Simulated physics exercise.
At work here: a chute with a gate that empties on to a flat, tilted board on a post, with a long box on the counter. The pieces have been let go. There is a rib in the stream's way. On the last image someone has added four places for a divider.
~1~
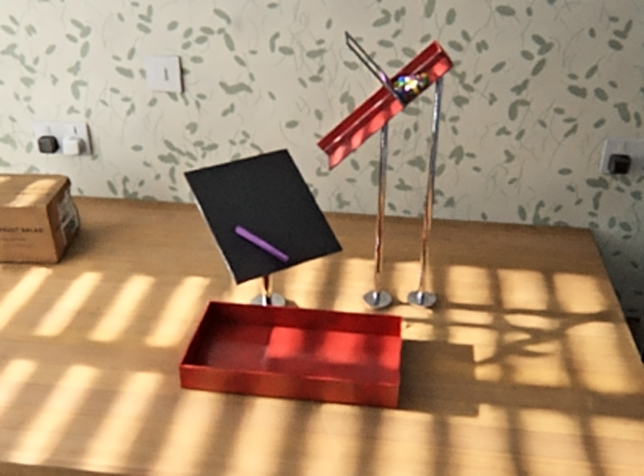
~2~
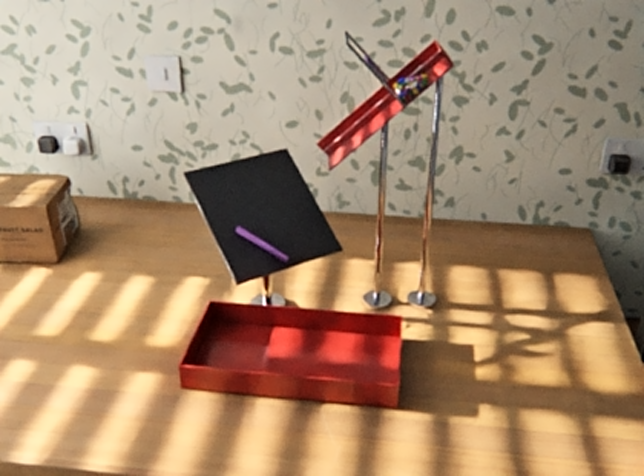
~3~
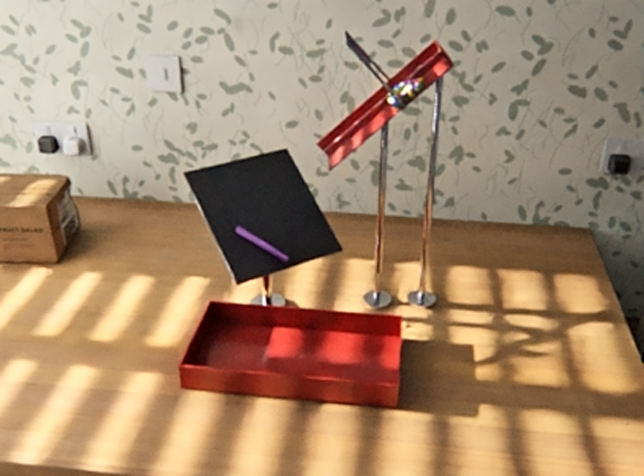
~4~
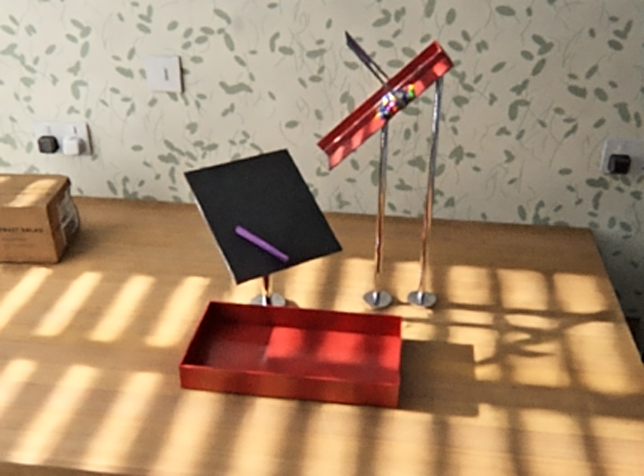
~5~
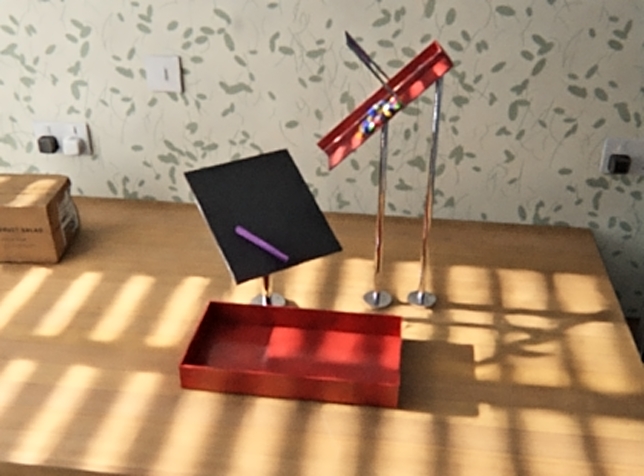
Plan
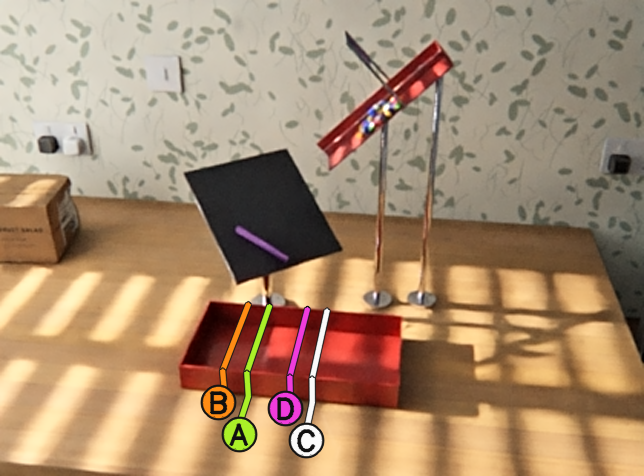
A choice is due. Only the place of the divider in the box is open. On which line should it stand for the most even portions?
I would pick line C.
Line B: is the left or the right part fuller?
The right side.
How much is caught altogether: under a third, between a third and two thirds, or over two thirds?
Over two thirds.
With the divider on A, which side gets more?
Right.
On the marked copy, line A crosses the front rim at (247, 371); line B crosses the front rim at (222, 369); line C crosses the front rim at (312, 377); line D crosses the front rim at (290, 375).
For line A, of what is caught, not one piece on the left of the divider, every piece on the right.
For line B, of what is caught, not one piece on the left of the divider, every piece on the right.
For line C, of what is caught, roughly two thirds on the left of the divider, roughly a third on the right.
For line D, of what is caught, just a few on the left of the divider, almost all on the right.
